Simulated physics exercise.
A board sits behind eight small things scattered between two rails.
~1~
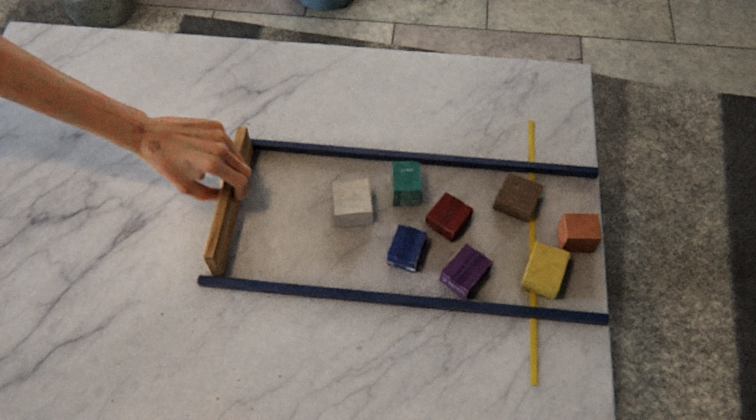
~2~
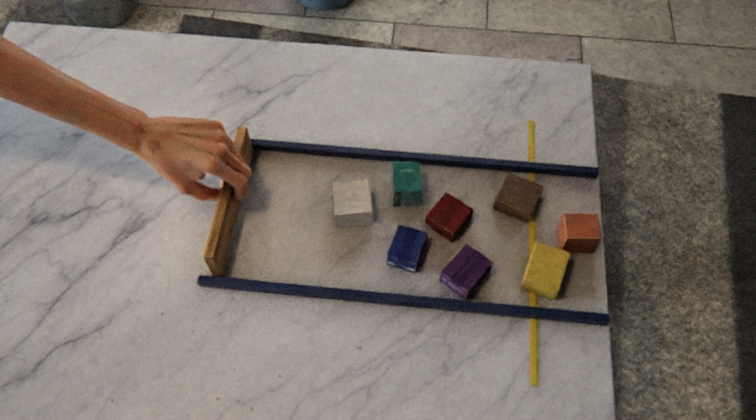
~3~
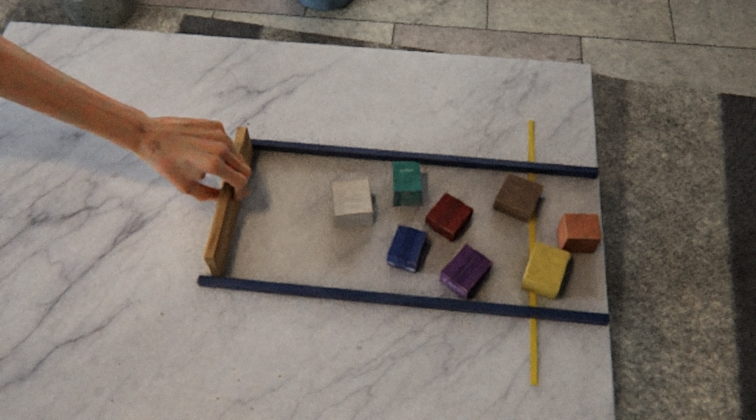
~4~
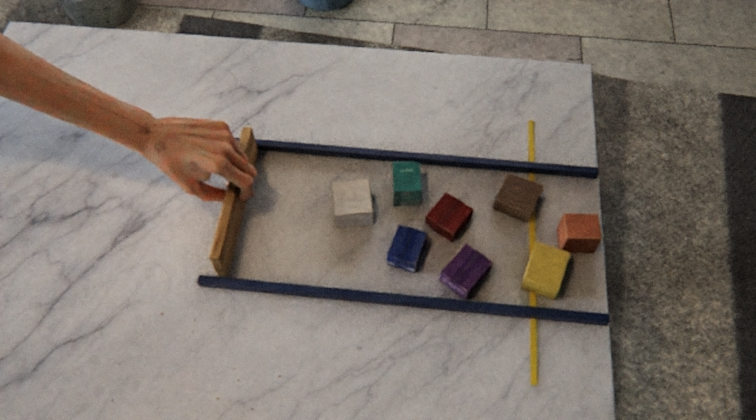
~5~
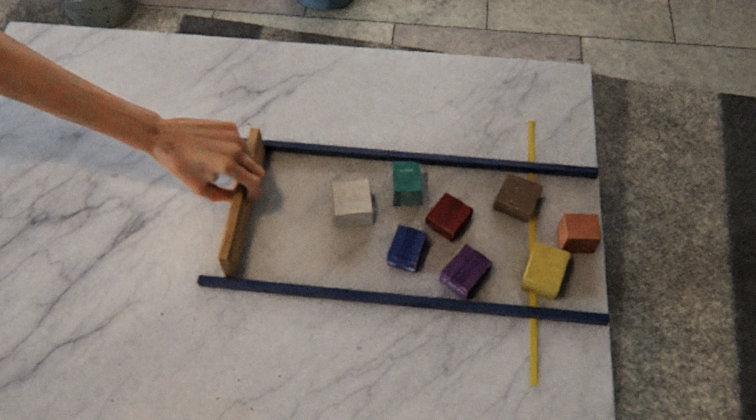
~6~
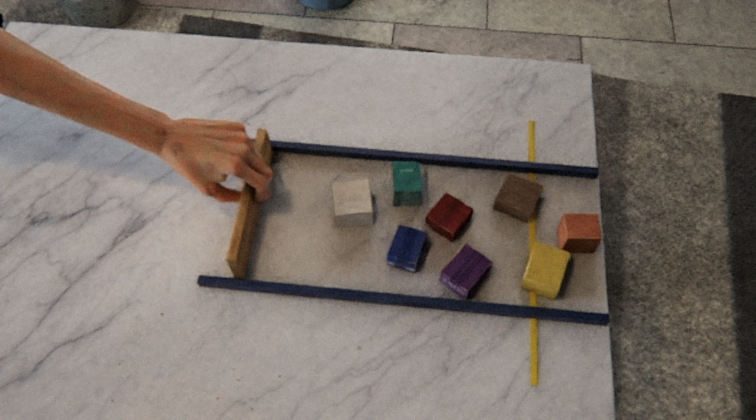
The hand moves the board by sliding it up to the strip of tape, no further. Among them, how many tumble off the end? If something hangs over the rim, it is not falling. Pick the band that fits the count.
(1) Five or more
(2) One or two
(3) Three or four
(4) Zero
One or two.
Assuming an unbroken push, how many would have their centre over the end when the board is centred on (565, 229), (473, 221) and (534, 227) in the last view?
First 5, next 0, last 2.
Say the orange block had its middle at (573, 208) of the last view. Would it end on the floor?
I reckon it falls away.
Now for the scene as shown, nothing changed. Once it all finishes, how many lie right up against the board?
Count recorded: 3.
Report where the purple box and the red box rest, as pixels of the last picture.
You'll see the purple box at (582, 289), with the red box at (589, 236).
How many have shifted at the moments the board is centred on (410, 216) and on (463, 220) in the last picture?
First 4, then 7.
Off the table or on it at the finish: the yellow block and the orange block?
Obs.: Yellow block down; orange block down.
Soon after, none off yet; orange block at rest near (579, 233); yellow block at rest near (545, 270); brown block at rest near (518, 197).
At rest, the number that fall off is one or two; fallen, yellow block and orange block.
